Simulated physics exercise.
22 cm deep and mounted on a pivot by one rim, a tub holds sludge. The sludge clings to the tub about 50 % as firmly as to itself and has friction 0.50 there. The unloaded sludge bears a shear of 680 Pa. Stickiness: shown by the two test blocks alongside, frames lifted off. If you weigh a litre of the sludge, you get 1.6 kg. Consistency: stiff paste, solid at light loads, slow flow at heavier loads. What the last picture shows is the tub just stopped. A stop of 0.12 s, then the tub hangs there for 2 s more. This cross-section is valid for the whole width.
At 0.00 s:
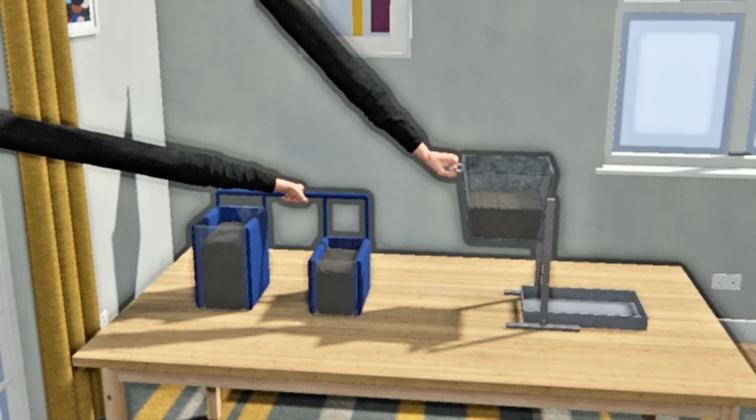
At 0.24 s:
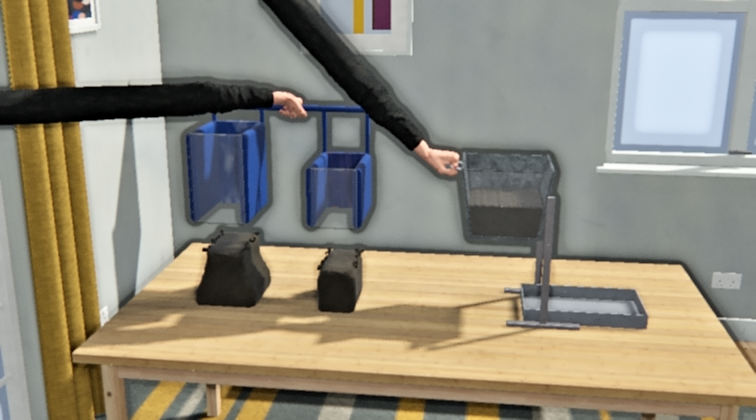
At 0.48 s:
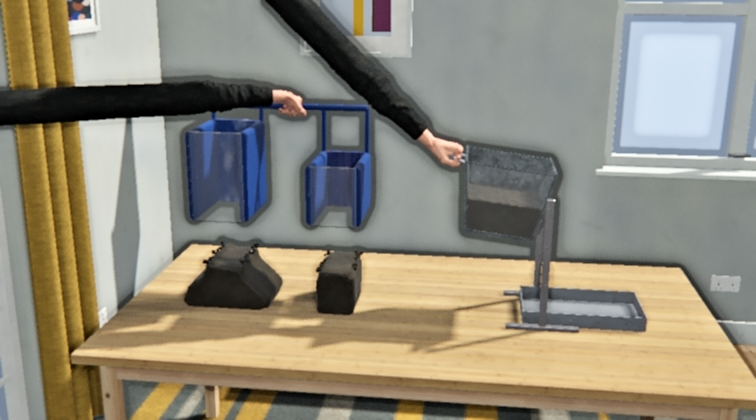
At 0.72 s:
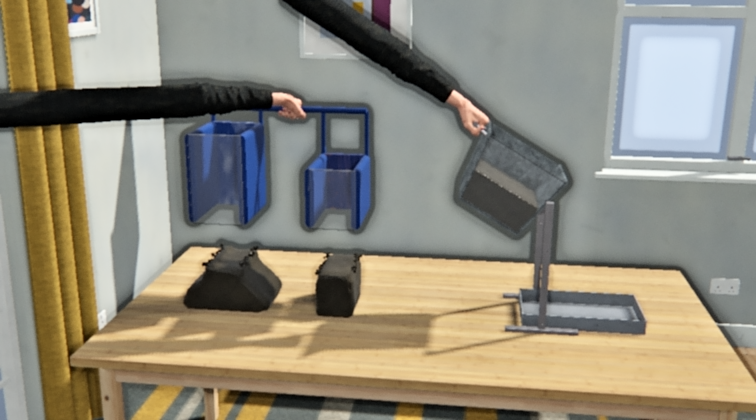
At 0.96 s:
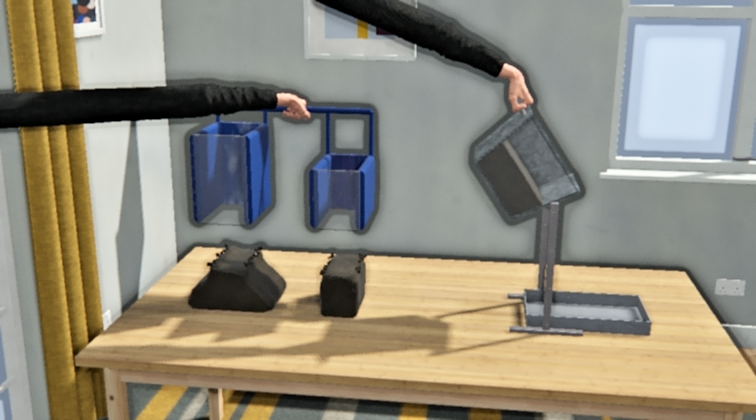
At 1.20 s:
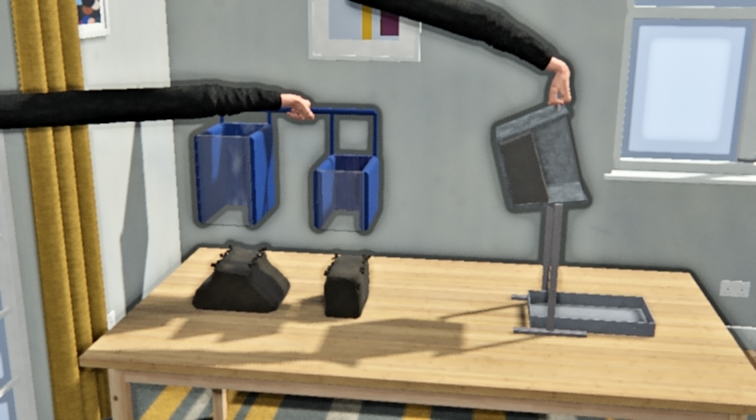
Two black-sleeved arms reach in from the left and top over a pale wooden table in a grey-walled room with a mustard curtain and a window, seen from the front and slightly above. One holds a blue double frame around two dark blocks at left, the other a grey see-through tub of dark sludge on a stand above a shallow tray at right. The frame lifts off, the left block slumps wider and lower, then the tub tilts steeply rightward as the view shifts slightly.
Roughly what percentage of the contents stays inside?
Roughly 100 %.
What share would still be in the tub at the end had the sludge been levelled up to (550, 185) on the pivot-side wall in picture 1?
Then roughly 95 %.
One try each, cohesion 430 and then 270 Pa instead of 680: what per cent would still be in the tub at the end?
First 100 %, second 85 %.
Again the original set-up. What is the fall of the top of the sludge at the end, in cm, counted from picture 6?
About 2 cm.
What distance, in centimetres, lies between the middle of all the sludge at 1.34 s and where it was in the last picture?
Something like 1 cm, give or take.
After 1.34 s, the tub is at 75 degrees and holds 100 %.
After 1.51 s, the tub is at 75 degrees and holds 100 %.
After 1.68 s, the tub is at 75 degrees and holds 100 %.
After 1.85 s, the tub is at 75 degrees and holds 100 %.
After 3.20 s, at the end, the tub is at 75 degrees and holds 100 %.
